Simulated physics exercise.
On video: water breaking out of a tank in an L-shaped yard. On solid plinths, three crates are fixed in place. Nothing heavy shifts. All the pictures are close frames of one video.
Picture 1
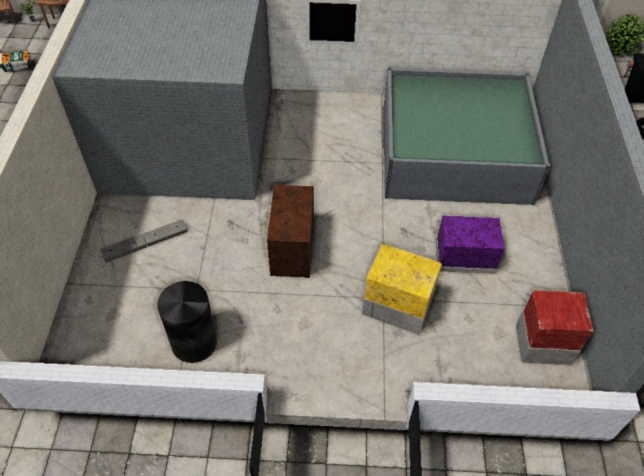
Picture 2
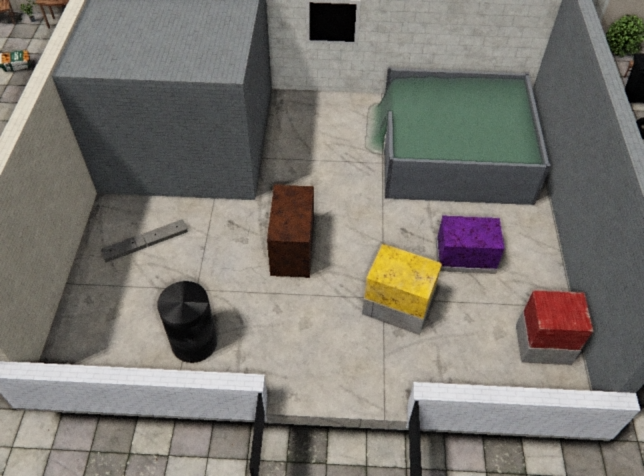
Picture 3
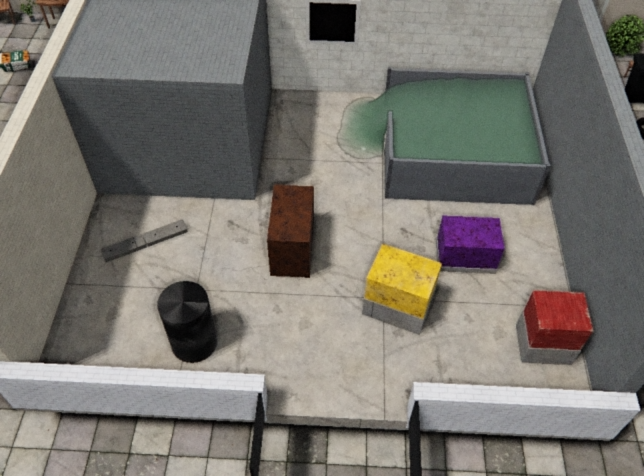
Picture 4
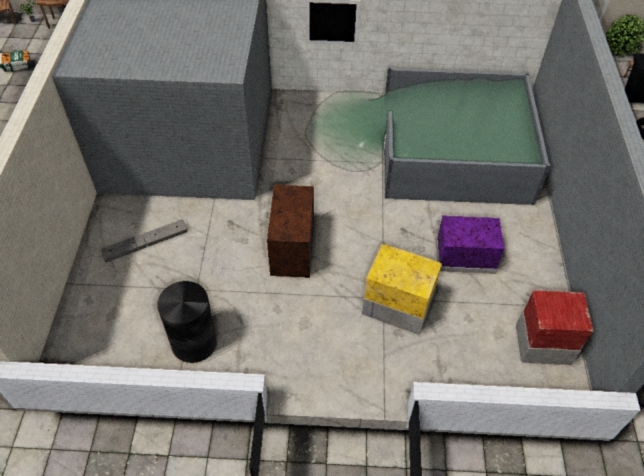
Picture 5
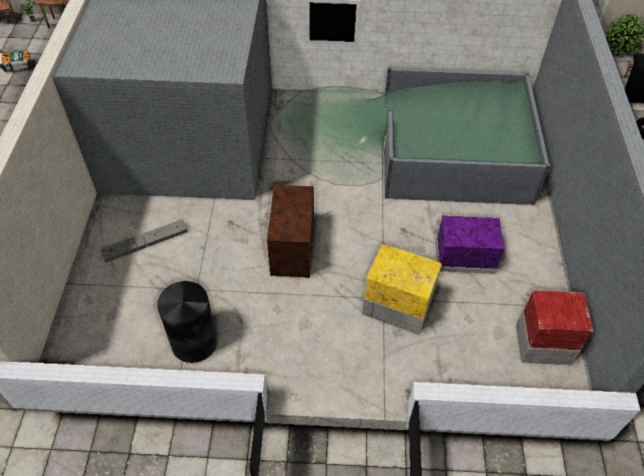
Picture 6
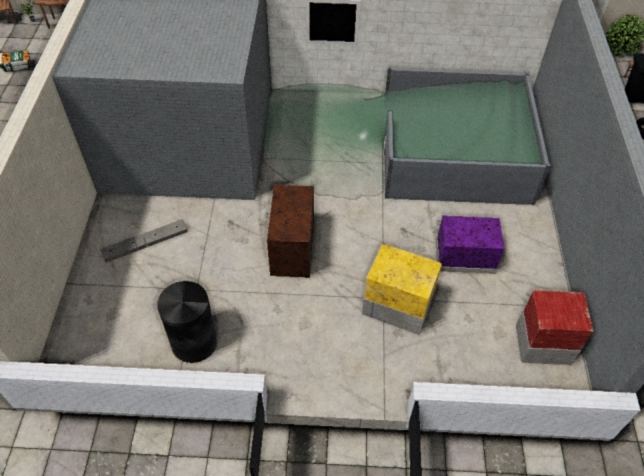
In a walled yard with a large grey block at the back left, an open tank of green water stands full and still. Water breaks out through a gap in its left side and fans leftward across the floor, reaching the grey block, while the coloured blocks and black cylinder stay put.
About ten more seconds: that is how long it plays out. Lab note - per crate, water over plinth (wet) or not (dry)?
Result: The purple crate is not protected by its plinth. The yellow crate is protected by its plinth. The red crate is protected by its plinth.
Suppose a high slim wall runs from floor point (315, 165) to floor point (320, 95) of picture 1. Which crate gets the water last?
That would be the one in red.
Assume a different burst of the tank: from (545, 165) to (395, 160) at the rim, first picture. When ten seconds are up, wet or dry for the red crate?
The red crate is reached.
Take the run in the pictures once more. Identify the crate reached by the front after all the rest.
It's the red one.
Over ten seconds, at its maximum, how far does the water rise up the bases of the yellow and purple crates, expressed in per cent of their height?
Around 50 in a hundred for the first and 210 in a hundred for the second.
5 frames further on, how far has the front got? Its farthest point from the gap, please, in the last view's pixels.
At about (242, 237).
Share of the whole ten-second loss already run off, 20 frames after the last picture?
I get 0 percent.
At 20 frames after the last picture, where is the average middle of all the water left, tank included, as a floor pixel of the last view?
About (382, 166).
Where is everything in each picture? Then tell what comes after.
The first picture shows the open tank at (463, 118) is whole and still.
In the second picture, water pours out at (389, 115) and has run to (381, 105).
In the third picture, the front is at (344, 145), out from the gap at (388, 118).
In the fourth picture, water pours out at (388, 119) and has run to (310, 137).
In the fifth picture, water pours out at (388, 119) and has run to (275, 121).
In the sixth picture, water pours out at (388, 119) and has run to (273, 93).
A moment on, water covers 15 % of the floor; the purple crate not reached, the yellow crate not reached, the red crate not reached.
Next, water covers 25 % of the floor; the purple crate not reached, the yellow crate not reached, the red crate not reached.
Then, water covers 60 % of the floor; the purple crate water round its plinth, the yellow crate water round its plinth, the red crate not reached.
Later, water covers 95 % of the floor; the purple crate water round its plinth, the yellow crate water round its plinth, the red crate water round its plinth.
In the end, water covers 100 % of the floor; the purple crate was topped, the yellow crate stayed above the water, the red crate stayed above the water.
